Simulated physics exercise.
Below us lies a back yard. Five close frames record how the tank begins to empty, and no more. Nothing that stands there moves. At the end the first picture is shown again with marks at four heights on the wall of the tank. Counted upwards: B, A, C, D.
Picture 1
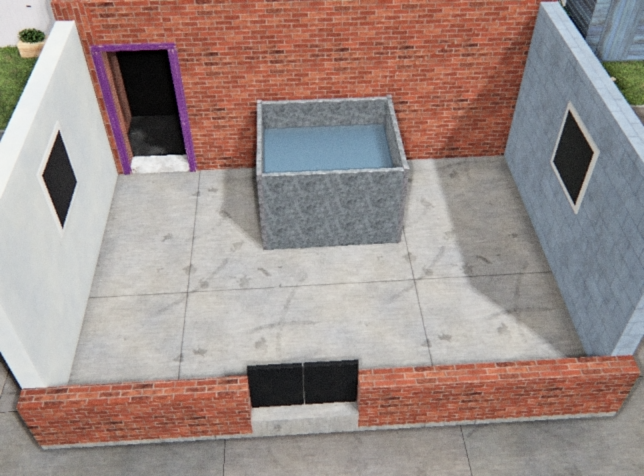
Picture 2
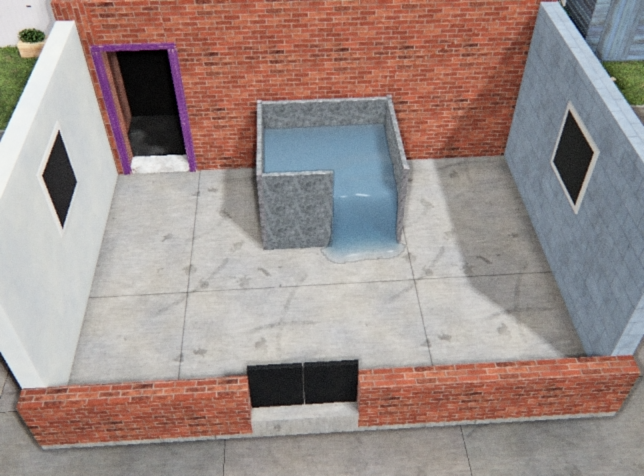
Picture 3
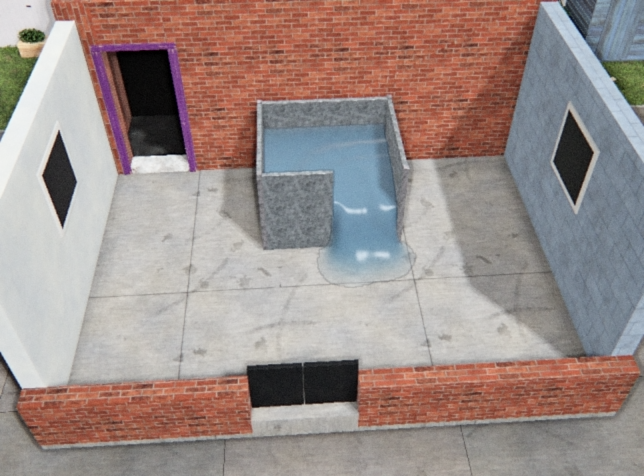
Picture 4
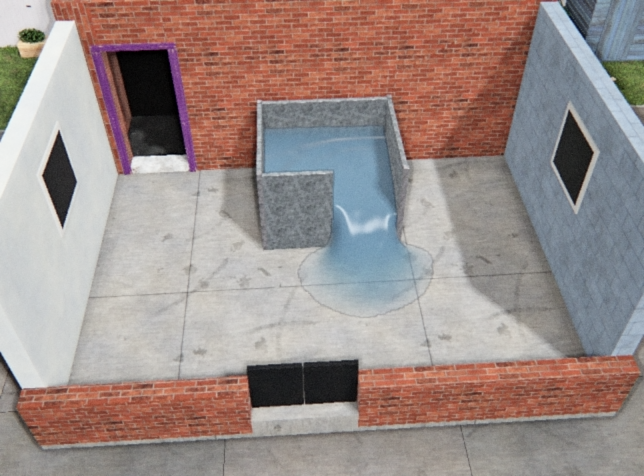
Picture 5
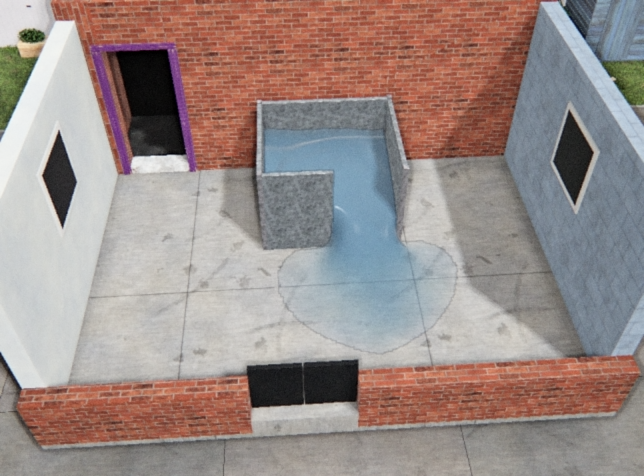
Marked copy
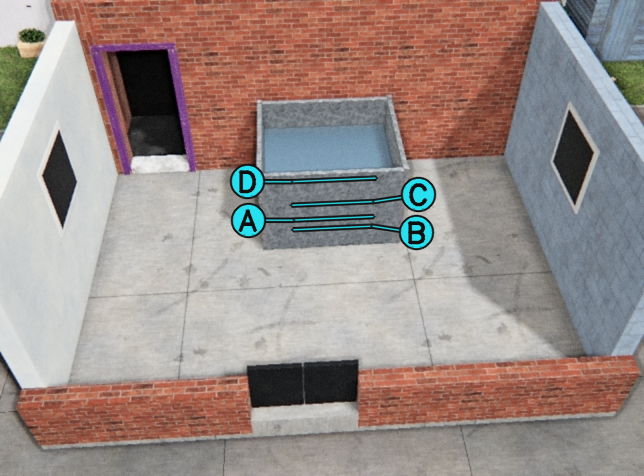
At the start, a grey stone tank of still water stands against the brick wall of a back yard, with a purple doorway to its left. The right part of its front opens and water pours out onto the concrete, then spreads forward and sideways in a widening, rounded pool.
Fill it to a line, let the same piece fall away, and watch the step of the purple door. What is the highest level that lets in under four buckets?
Take C.
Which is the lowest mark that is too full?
The answer is D.
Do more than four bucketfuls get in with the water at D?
Yes.
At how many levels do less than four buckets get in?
Three of them.
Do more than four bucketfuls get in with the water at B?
No, that is safe.
In cyan, A at (333, 218); B at (333, 228); C at (333, 203); D at (333, 179); from the bottom up B, A, C, D.
If A is chosen, nothing gets over.
If B is chosen, nothing gets over.
If C is chosen, a splash gets over, under a bucket.
If D is chosen, some 15 bucketfuls get in.
